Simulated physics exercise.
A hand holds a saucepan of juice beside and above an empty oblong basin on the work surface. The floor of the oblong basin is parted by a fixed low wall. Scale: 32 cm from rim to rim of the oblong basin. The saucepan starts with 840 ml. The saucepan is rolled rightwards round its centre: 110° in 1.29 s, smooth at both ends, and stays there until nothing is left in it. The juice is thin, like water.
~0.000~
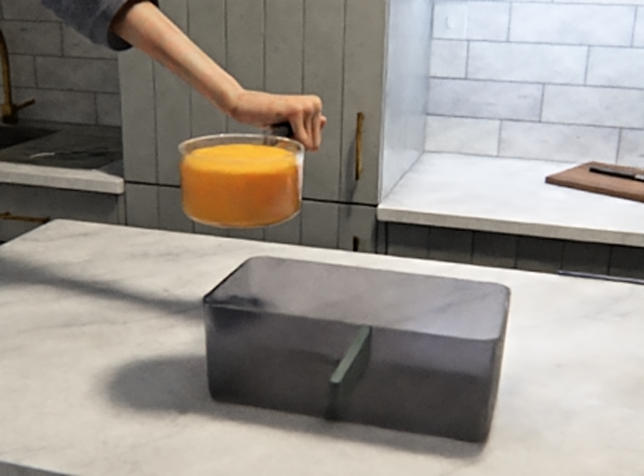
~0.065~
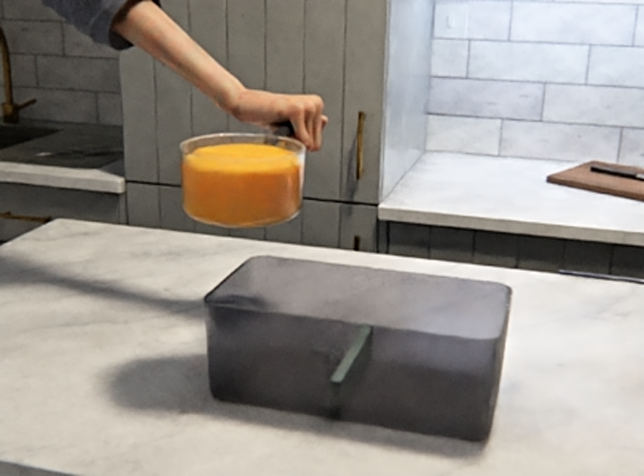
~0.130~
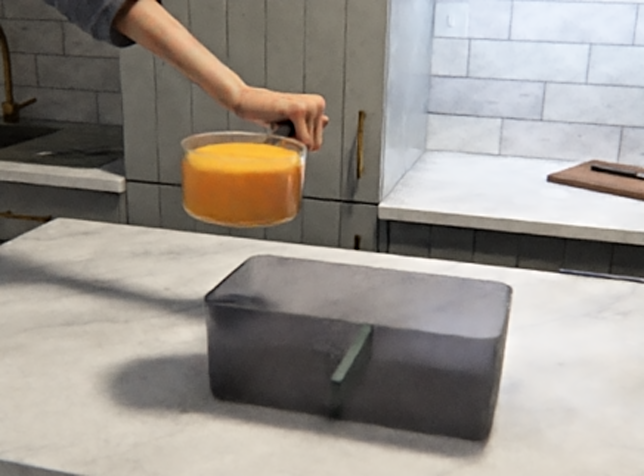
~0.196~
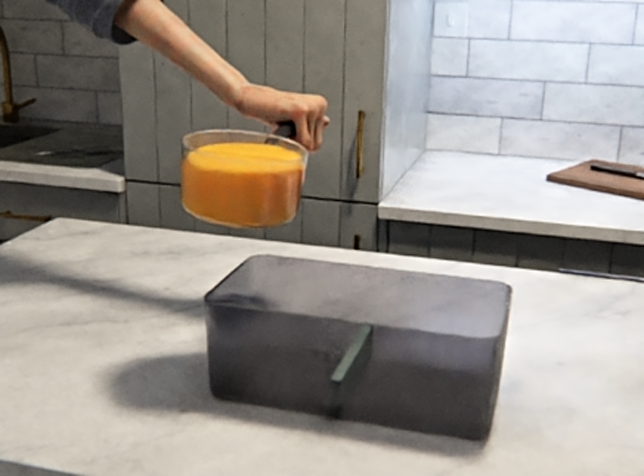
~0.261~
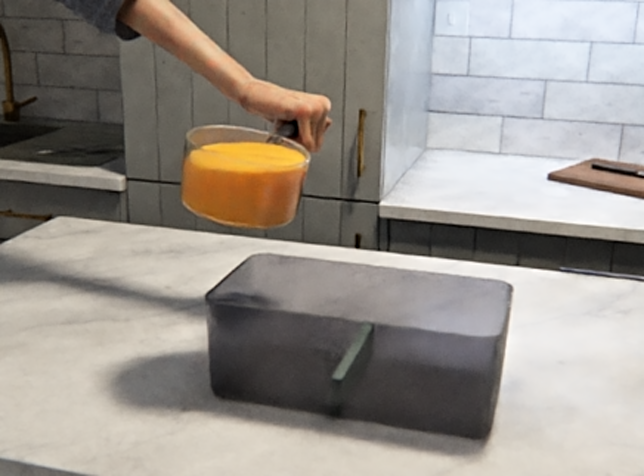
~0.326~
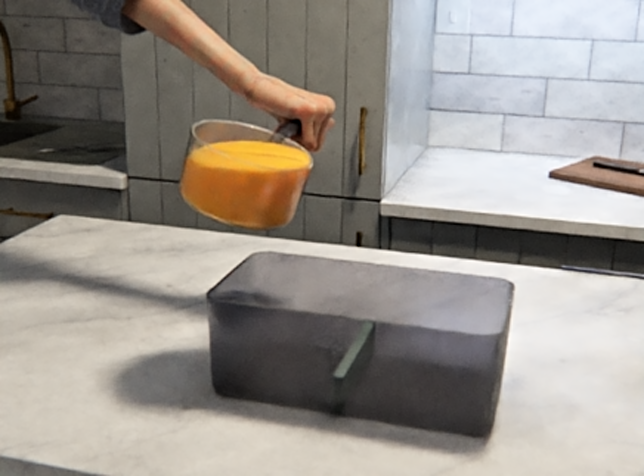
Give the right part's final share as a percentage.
The far part has some 54 per cent.
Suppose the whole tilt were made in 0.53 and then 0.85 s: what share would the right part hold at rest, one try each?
First 30, then 45 per cent.
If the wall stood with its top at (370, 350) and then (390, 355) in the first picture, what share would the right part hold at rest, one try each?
First 20, then 5 per cent.
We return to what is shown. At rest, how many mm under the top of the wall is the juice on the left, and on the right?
Some 26 mm on the left and 26 mm on the right.
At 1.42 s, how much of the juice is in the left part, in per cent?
Near 46 in a hundred.
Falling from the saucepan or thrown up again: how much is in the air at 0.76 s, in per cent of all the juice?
Near 28 in a hundred.
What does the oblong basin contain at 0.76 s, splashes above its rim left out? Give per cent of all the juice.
Near 24 in a hundred.
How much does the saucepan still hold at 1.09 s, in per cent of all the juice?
Some 7 per cent.
After 0.76 s the tilt is 71° and 46 per cent is still to pour, 6 is left of the wall and 19 right of it.
After 1.09 s the tilt is 103° and 7 per cent is still to pour, 34 is left of the wall and 53 right of it.
After 1.42 s the tilt is 110° and 0 per cent is still to pour, 46 is left of the wall and 54 right of it.
After 1.79 s the tilt is 110° and 0 per cent is still to pour, 46 is left of the wall and 54 right of it.
In the end 46 per cent lies left of the wall, 54 right of it and 0 outside.
